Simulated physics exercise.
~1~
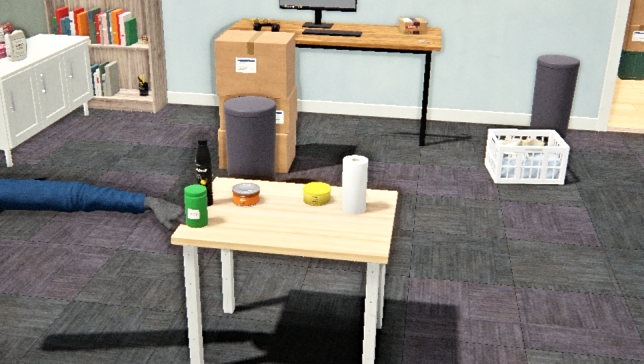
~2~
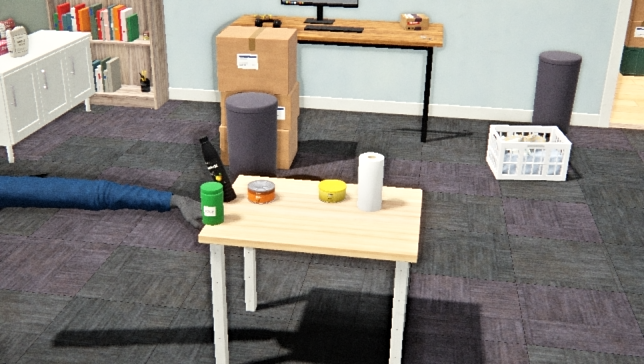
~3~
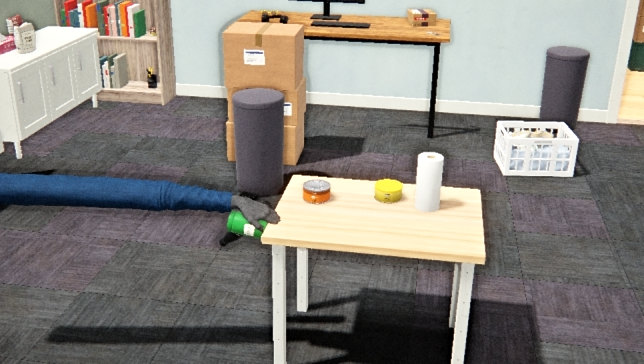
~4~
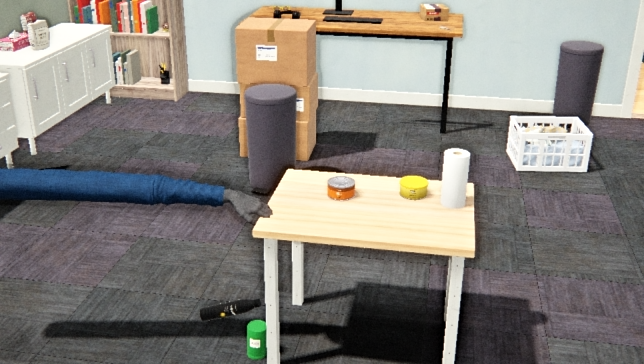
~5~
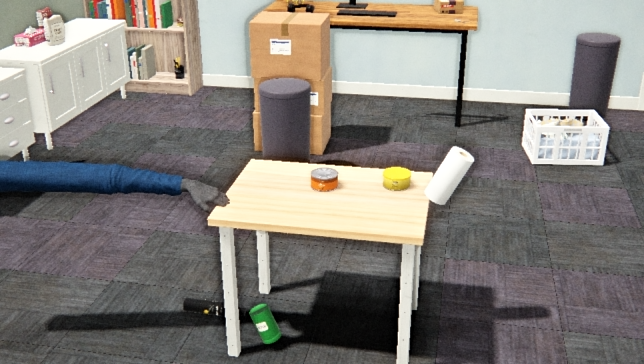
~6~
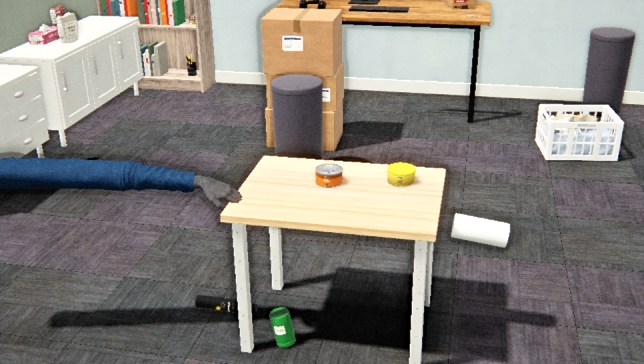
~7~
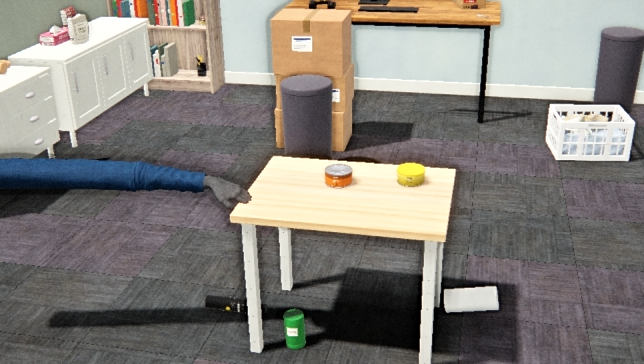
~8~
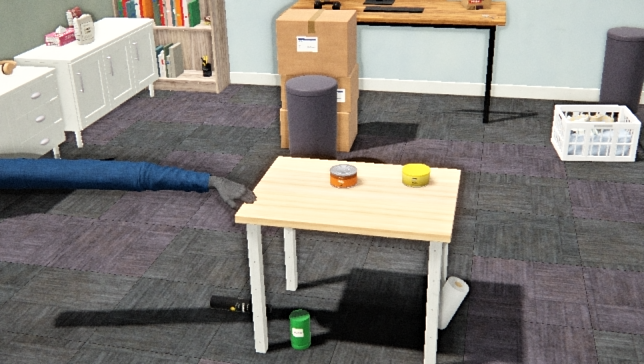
Side table jerking right then back beside a blue-sleeved arm, bottle, green jar and white roll falling, two tubs staying on top.
